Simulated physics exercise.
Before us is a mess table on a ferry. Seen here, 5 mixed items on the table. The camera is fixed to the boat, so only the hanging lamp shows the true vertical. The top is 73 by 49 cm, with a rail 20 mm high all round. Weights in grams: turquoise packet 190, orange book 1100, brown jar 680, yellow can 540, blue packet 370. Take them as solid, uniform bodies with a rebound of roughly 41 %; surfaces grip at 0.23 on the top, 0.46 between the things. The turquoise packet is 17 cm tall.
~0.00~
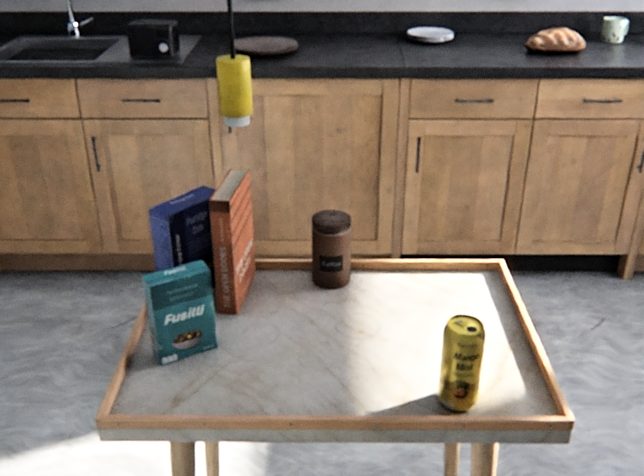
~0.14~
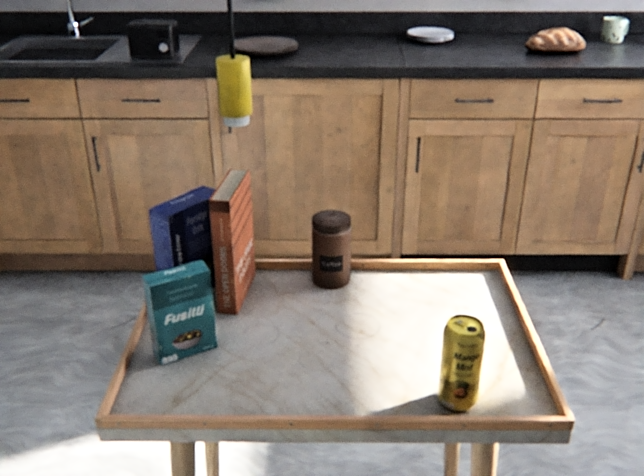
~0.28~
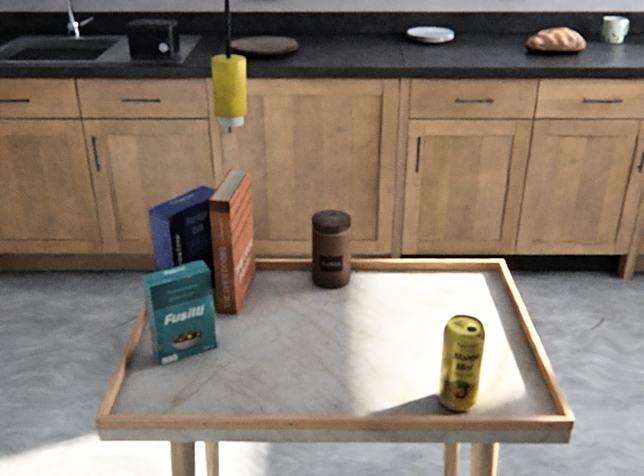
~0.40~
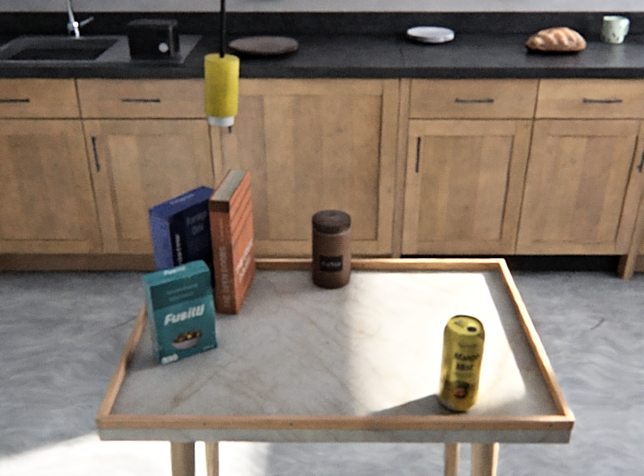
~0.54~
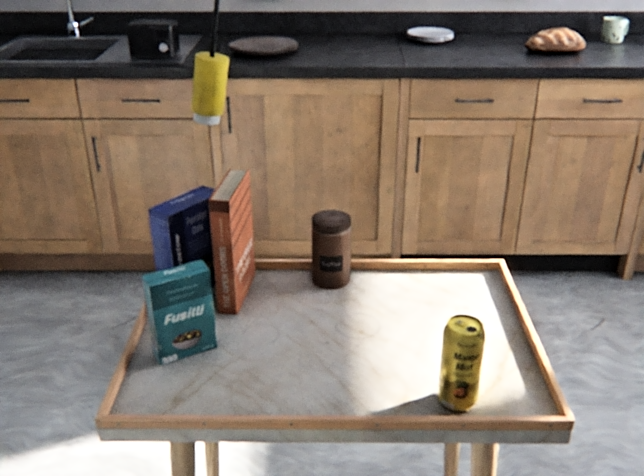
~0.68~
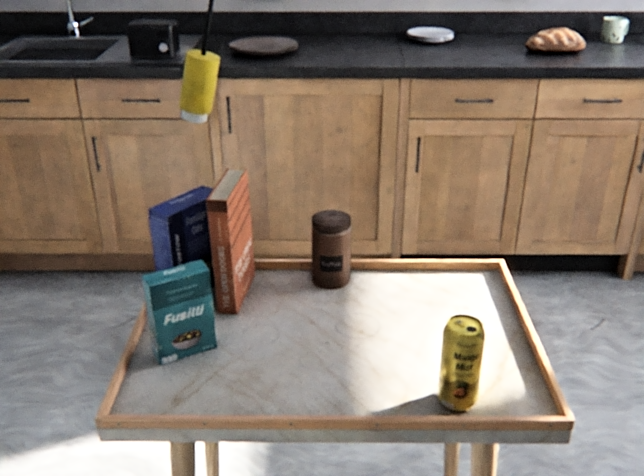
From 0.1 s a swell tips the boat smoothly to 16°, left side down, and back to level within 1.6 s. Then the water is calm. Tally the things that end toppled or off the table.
Tipped or gone: Exactly two.
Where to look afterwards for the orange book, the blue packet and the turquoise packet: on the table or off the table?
The orange book ends off the table; the blue packet ends off the table; the turquoise packet is still on the table.
After 1.28 s, floor tilted 9°, left side down; orange book and blue packet now off the table; turquoise packet slid 4 cm near (162, 312); yellow can slid 6 cm.
After 1.68 s, boat level; turquoise packet slid 3 cm near (162, 312); yellow can slid 7 cm; brown jar slid 7 cm.
By the end (2.2 s), off the table, orange book and blue packet; not toppled but over 5 cm from the start, brown jar and yellow can; turquoise packet in place, give or take 5 cm. Seen from the same camera at the end, turquoise packet near (162, 312).
